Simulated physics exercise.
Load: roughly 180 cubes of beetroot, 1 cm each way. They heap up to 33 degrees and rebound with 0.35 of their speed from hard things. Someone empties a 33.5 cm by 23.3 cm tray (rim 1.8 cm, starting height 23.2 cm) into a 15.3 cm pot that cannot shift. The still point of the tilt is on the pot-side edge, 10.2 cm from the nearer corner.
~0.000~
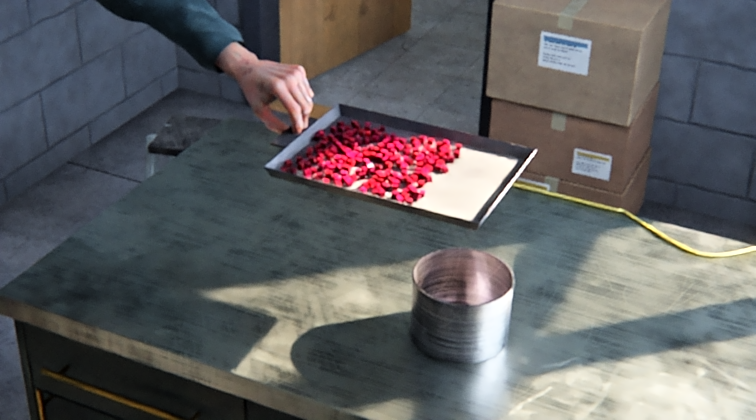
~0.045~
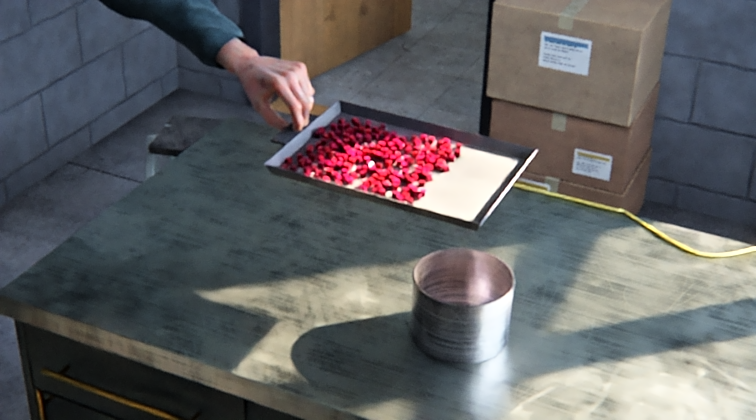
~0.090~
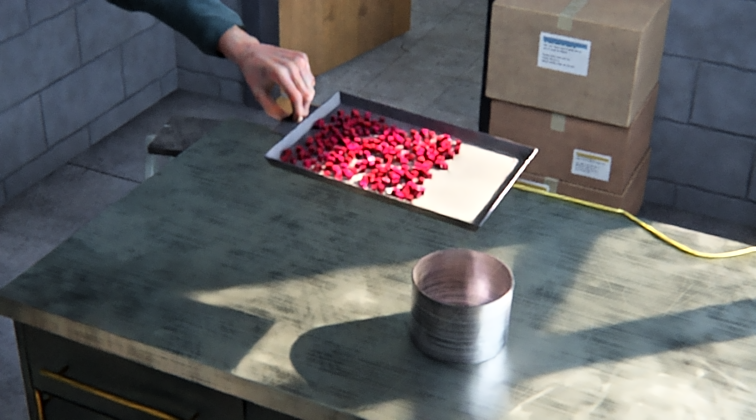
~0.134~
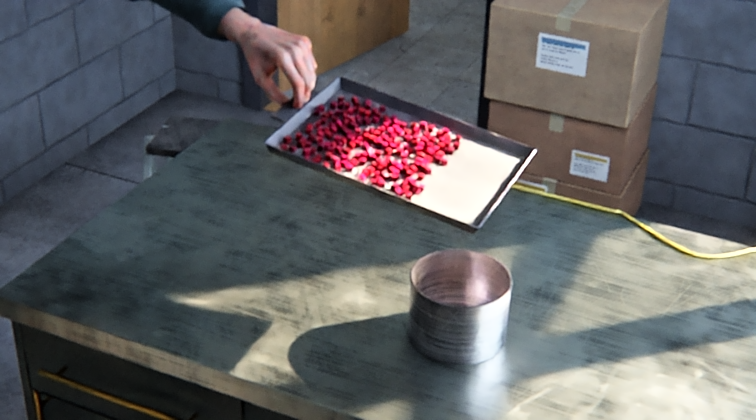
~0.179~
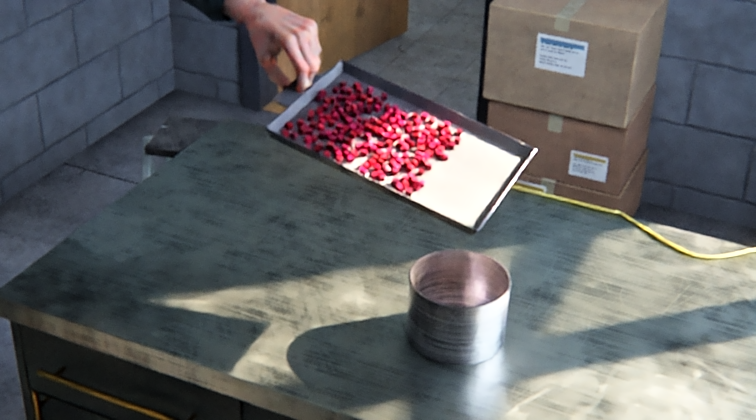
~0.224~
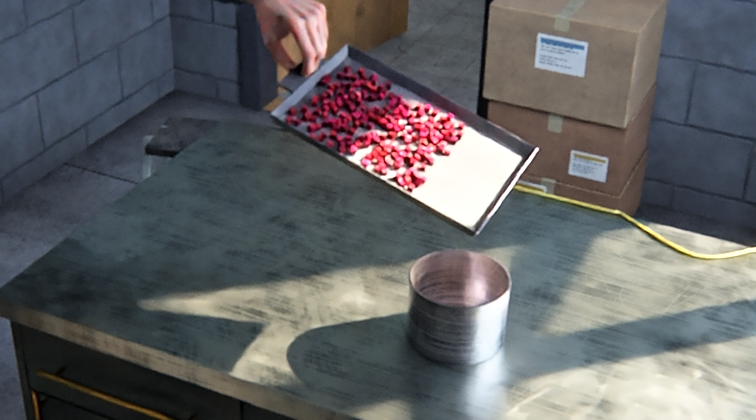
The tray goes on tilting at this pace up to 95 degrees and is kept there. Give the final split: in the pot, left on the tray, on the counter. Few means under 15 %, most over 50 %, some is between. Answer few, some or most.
Pot few, tray few, counter most.
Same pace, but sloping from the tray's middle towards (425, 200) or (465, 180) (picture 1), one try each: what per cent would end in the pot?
About 35 and 0 per cent.
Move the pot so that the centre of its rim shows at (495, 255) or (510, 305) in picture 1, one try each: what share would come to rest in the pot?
Some 0 and 75 per cent.
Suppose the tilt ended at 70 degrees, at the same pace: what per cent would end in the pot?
In that case some 0 per cent.
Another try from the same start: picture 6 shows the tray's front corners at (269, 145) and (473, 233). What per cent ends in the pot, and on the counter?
Pot 35, counter 65.
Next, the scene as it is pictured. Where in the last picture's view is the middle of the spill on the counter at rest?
Near (577, 388).
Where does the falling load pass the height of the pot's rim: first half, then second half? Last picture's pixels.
First near (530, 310), later near (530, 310).
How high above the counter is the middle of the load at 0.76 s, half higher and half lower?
About 20 cm.
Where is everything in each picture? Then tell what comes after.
Tray tilt 0 degrees, front corners at (271, 166) and (477, 219); middle of the pieces at (379, 157); pot at (463, 276), in the first picture.
Tray tilt 1 degrees, front corners at (271, 163) and (477, 220); middle of the pieces at (379, 156), in the second picture.
Tray tilt 4 degrees, front corners at (271, 155) and (477, 221), lowest corner right front; middle of the pieces at (379, 150), in the third picture.
Tray tilt 9 degrees, front corners at (271, 142) and (476, 224), lowest corner right front; middle of the pieces at (379, 142), in the fourth picture.
Tray tilt 14 degrees, front corners at (273, 128) and (475, 226), lowest corner right front; middle of the pieces at (380, 132), in the fifth picture.
Tray tilt 19 degrees, front corners at (277, 114) and (475, 227), lowest corner right front; middle of the pieces at (383, 123); pot at (460, 277). The tray's pace is about 115 degrees a second, in the sixth picture.
After 0.55 s, tilt 57 degrees; the tray holds 100 %, the pot 0 %.
After 0.76 s, tilt 81 degrees; the tray holds 35 %, the pot 0 %.
After 1.09 s, tilt 95 degrees; the tray holds 0 %, the pot 5 %.
By 2.2 s all is still; pot 5 %, tray 0 %, counter 95 %.
